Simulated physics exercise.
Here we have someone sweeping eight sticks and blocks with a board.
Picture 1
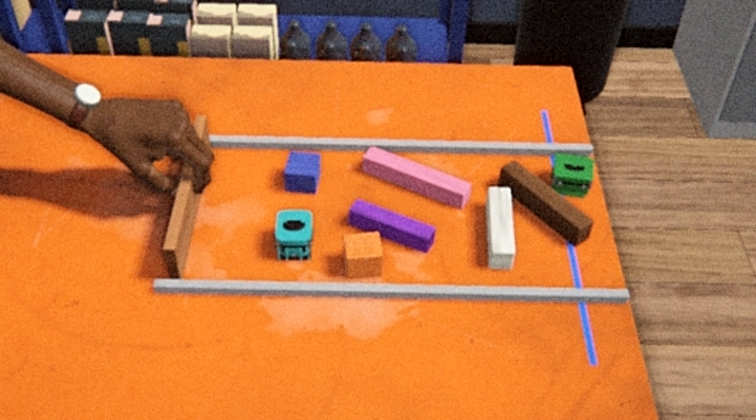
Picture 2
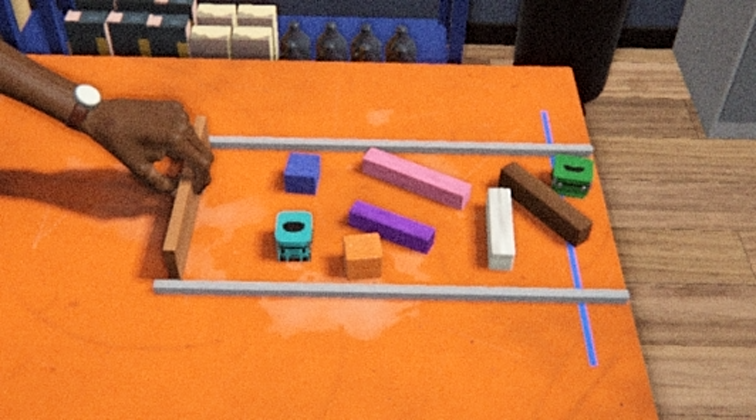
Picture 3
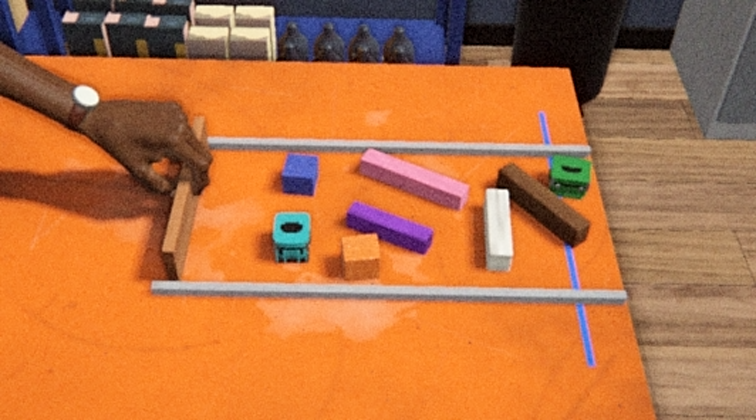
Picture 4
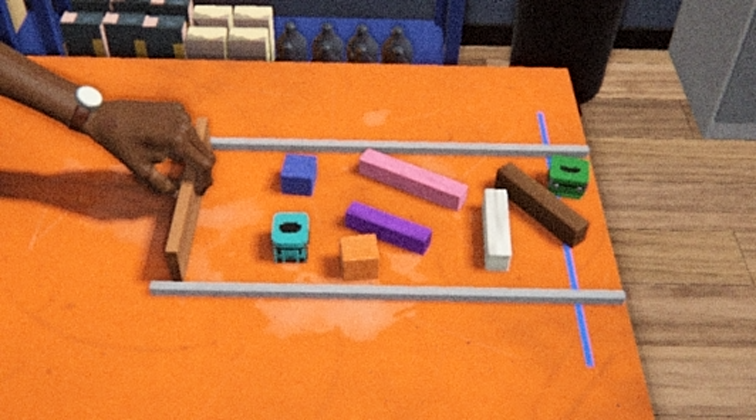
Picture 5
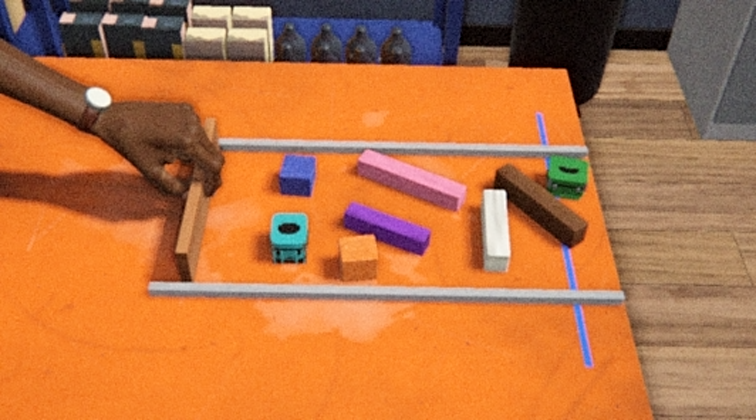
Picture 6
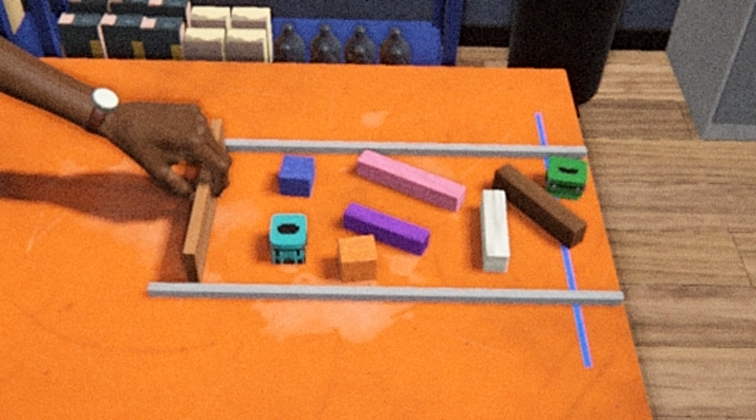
On an orange table, a hand held a brown board upright between two gray rails, then slid it slightly to the right, while the colorful blocks and sticks ahead of it stayed put, untouched.
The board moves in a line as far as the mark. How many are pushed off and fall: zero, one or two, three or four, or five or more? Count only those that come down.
As it turns out, the number that fall off is three or four.
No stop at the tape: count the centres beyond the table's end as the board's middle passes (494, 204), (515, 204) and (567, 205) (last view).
It would be 0, 1 and 5.
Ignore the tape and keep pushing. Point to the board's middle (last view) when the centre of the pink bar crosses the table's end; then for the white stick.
Near (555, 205) and (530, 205).
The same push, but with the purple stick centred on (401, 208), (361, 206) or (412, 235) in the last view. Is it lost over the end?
In turn it does not fall; holds on; remains up.
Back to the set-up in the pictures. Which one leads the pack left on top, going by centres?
The purple stick ends nearest.
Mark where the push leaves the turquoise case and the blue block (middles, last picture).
The turquoise case at (584, 245), the blue block at (572, 191).
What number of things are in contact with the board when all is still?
In contact: 4.
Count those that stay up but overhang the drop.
The number is 1.
A little later, none off yet; green case at rest near (566, 179); brown stick at rest near (538, 205); white stick at rest near (494, 230).
Next, none off yet; green case moving near (572, 177); brown stick shifted a little near (559, 199); white stick shifted a little near (547, 243).
When it is over, the number that fall off is three or four; down, pink bar, white stick, brown stick and green case.
